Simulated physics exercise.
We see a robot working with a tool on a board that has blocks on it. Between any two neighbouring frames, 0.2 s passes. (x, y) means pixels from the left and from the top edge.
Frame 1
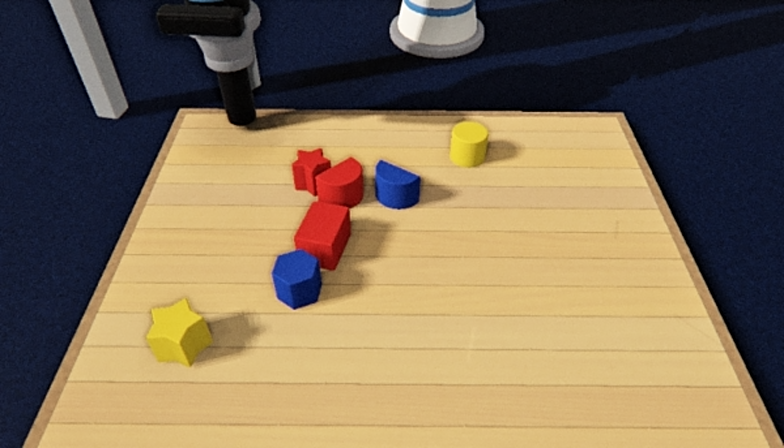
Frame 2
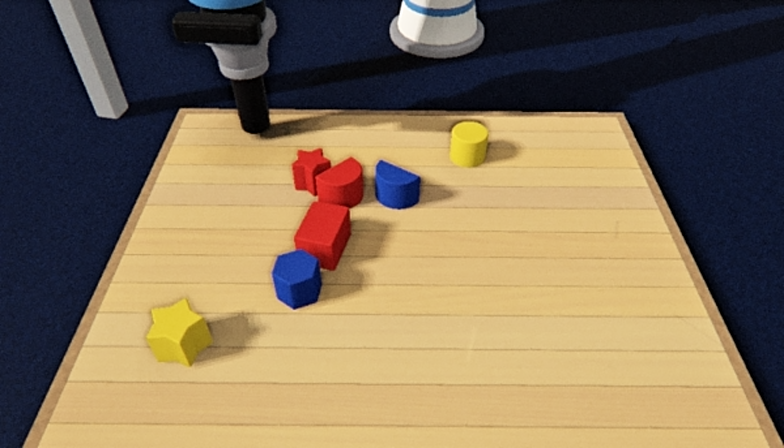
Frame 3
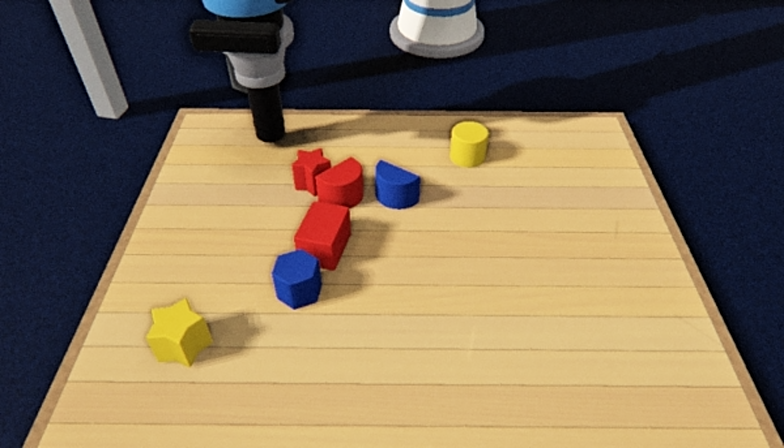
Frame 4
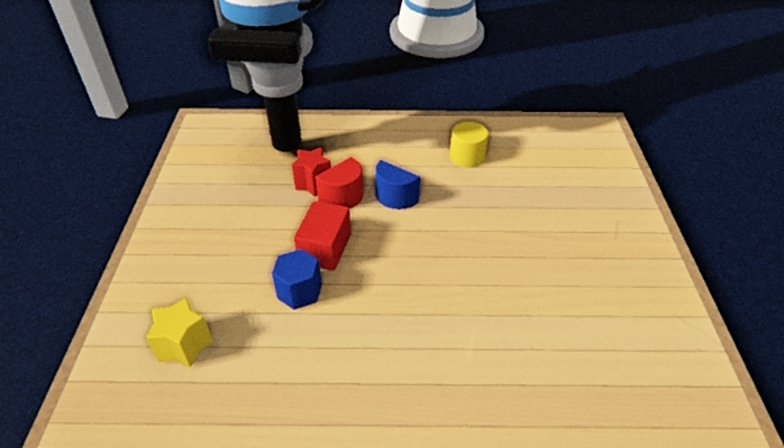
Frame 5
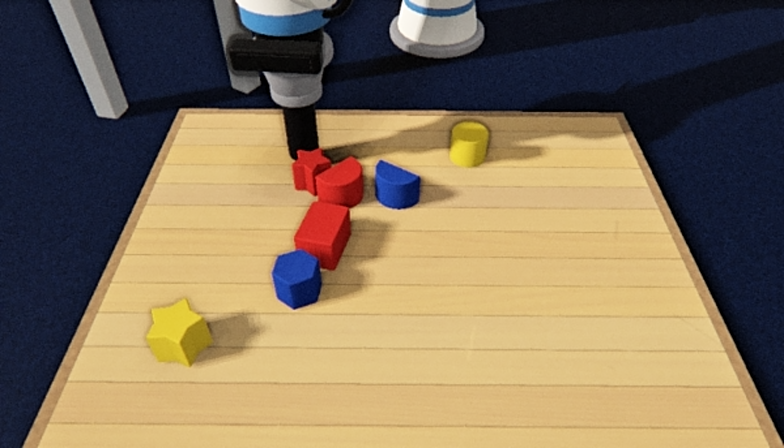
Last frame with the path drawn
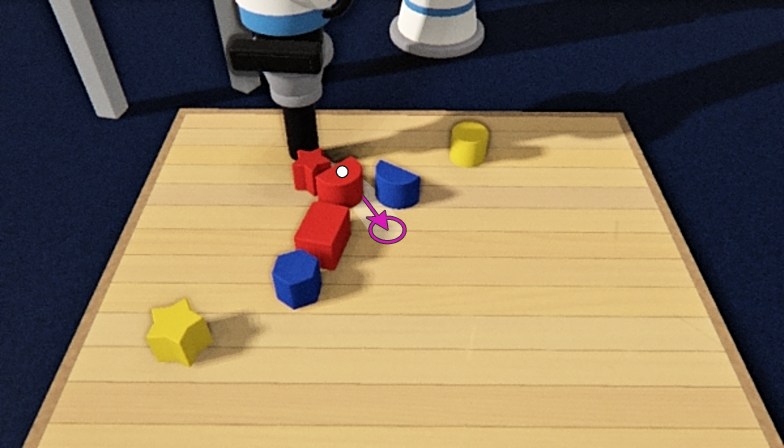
A robot arm moving its black tool rightward and nearer across a wooden board, up to a still cluster of red blocks.
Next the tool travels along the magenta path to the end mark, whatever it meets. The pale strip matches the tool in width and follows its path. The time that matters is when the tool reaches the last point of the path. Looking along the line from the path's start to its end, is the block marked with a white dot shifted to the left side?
I expect not.
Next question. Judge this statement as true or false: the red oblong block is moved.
True - the claim holds.
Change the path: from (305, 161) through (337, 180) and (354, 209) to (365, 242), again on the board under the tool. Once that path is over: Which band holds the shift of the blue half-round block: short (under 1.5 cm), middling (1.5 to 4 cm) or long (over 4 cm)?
The blue half-round block ends up very close, under 1.5 cm away.
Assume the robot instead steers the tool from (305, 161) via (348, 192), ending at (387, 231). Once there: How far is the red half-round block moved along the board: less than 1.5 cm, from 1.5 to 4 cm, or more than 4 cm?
I reckon it covers more than 4 cm.
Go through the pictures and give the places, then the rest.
In the first frame, tip of the tool at (242, 119), middles of tops, red star at (311, 158), red oblong block at (322, 222), red half-round block at (342, 172), blue half-round block at (394, 173).
In the second frame, tool at (256, 126), nothing pushed.
In the third frame, tool at (271, 135), nothing pushed.
In the fourth frame, tool at (287, 144), nothing pushed.
In the fifth frame, tool at (305, 154), red star at (311, 158), red oblong block at (322, 222), red half-round block at (342, 172), blue half-round block at (394, 173).
The line goes from (305, 161) via (353, 188), ending at (388, 230); the dot is on the red half-round block.
On the path given first. One third of the way, tool at (338, 171); red star at (314, 168), turned 45° clockwise; red half-round block at (346, 177), turned 15° anticlockwise.
Two thirds of the way, tool at (366, 194); red star at (315, 169), turned 60° clockwise; red half-round block at (356, 196), turned 65° clockwise; blue half-round block at (400, 173).
At the end, tool at (388, 222); red star at (315, 169), turned 60° clockwise; red oblong block at (316, 233), turned 40° clockwise; red half-round block at (366, 222), turned 90° clockwise; blue half-round block at (402, 173).
